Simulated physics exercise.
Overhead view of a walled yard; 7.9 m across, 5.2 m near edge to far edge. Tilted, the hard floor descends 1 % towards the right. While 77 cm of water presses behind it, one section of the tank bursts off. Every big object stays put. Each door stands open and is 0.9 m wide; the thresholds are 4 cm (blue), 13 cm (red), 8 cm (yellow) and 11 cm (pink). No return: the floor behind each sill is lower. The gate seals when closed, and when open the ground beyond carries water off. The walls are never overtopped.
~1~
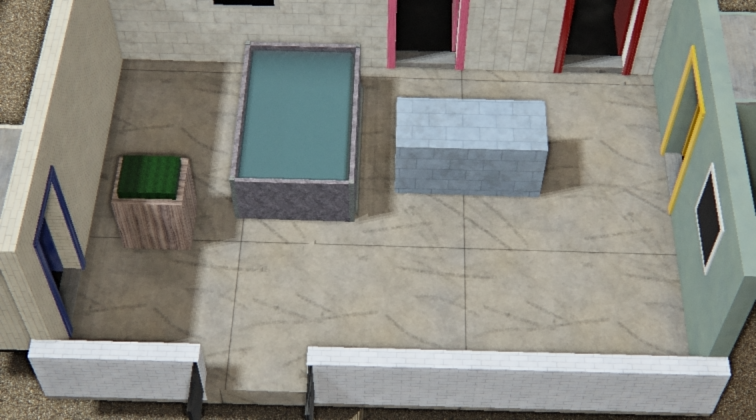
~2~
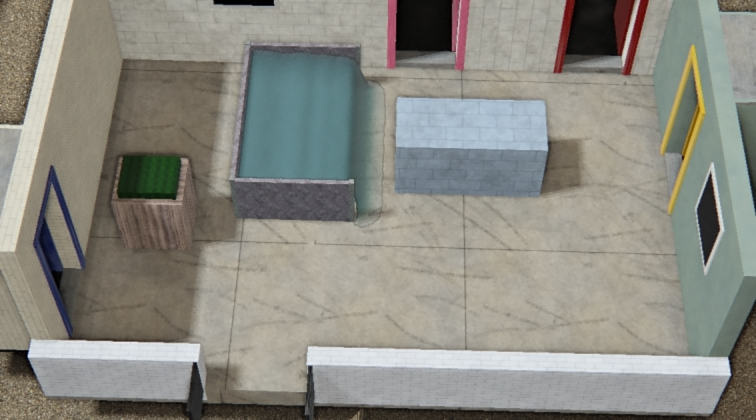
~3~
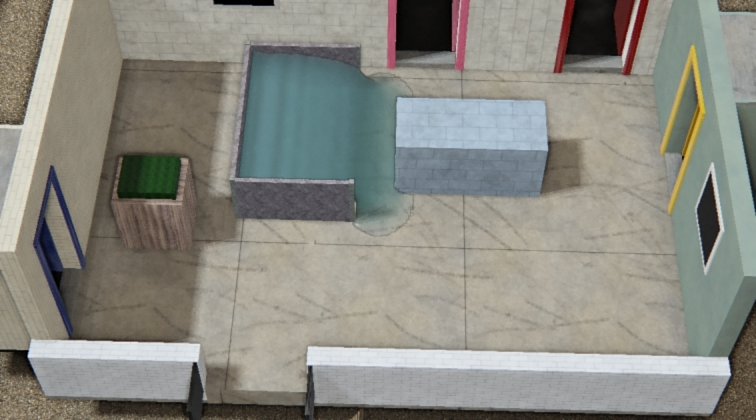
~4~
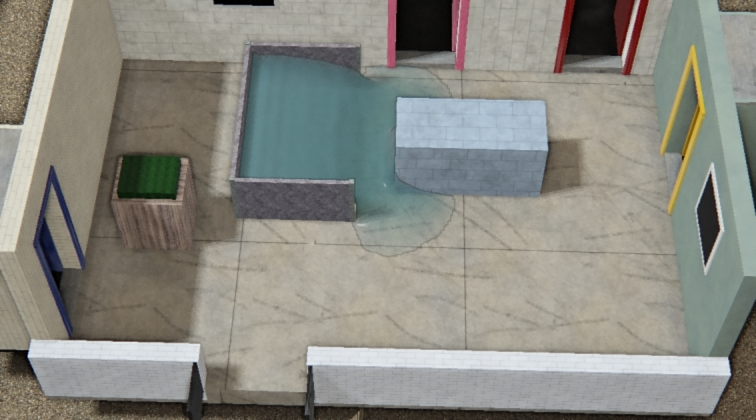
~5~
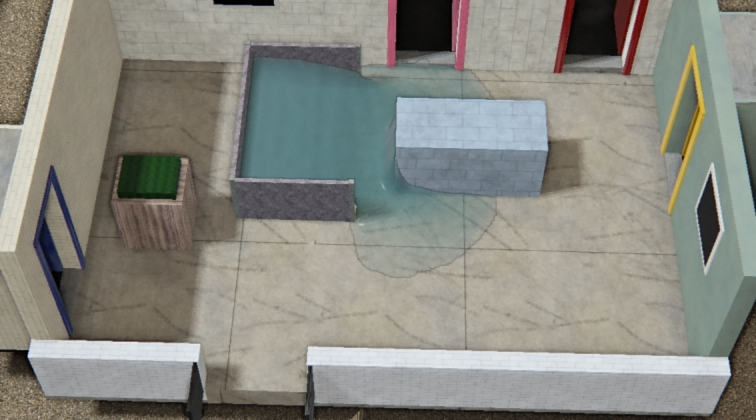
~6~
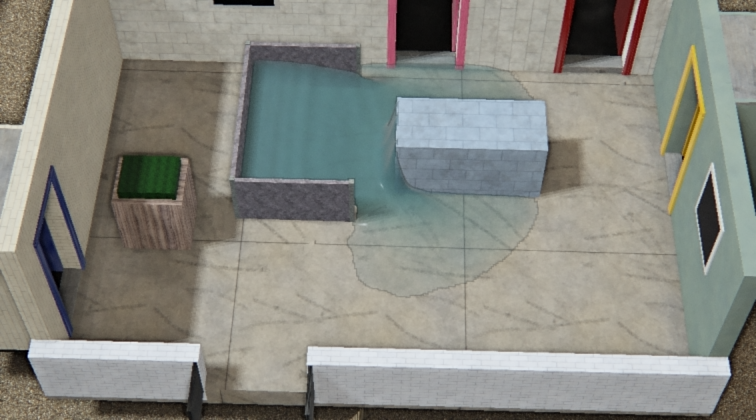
In the video, the right side of a water-filled tank in a walled yard gives way, and water pours out across the floor, flowing around both sides of a pale block and spreading rightward and toward the viewer.
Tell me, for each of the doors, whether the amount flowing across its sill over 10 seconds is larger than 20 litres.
For 10 seconds: The blue door, larger; the red door, larger; the yellow door, larger; the pink door, larger.
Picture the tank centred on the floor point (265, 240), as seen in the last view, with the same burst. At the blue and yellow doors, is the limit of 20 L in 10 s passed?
Blue: Within limit; yellow: Too much.
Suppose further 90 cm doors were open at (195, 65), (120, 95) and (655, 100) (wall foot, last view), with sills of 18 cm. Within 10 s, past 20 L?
The first one doesn't reach it, the second one doesn't reach it, and the third one exceeds it.
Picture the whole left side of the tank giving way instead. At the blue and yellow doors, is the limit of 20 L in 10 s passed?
Against the limit, the blue door exceeds it and the yellow door stays within it.
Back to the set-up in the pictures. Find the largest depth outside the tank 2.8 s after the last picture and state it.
Some 30 cm deep.
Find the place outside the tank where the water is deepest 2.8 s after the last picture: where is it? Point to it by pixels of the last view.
Location: Approx. (673, 312).
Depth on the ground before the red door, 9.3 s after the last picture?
8.5 cm.
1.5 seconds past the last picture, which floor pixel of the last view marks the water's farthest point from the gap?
Point: Roughly (683, 386).
Then, 0.7 s after the last picture water covers 45 % of the floor and is deepest (42 cm) near (386, 171); blue door not reached, red door 15 cm at the sill, 0 L in, yellow door not reached, pink door 26 cm at the sill, 11 L in.
Then, 1.5 s after the last picture water covers 60 % of the floor and is deepest (45 cm) near (646, 100); blue door not reached, red door 12 cm at the sill, 2 L in, yellow door 15 cm at the sill, 7 L in, pink door 24 cm at the sill, 85 L in.
Then, 2.8 s after the last picture water covers 60 % of the floor and is deepest (30 cm) near (673, 312); blue door not reached, red door 18 cm at the sill, 35 L in, yellow door 14 cm at the sill, 37 L in, pink door 14 cm at the sill, 123 L in.
Then, 5.3 s after the last picture water covers 70 % of the floor and is deepest (18 cm) near (612, 252); blue door not reached, red door 13 cm at the sill, 56 L in, yellow door 13 cm at the sill, 62 L in, pink door 8 cm at the sill, 129 L in.
Then, 9.3 s after the last picture water covers 95 % of the floor and is deepest (12 cm) near (683, 386); blue door 9 cm at the sill, 40 L in, red door 8 cm at the sill, 57 L in, yellow door 10 cm at the sill, 90 L in, pink door 5 cm at the sill, 129 L in.
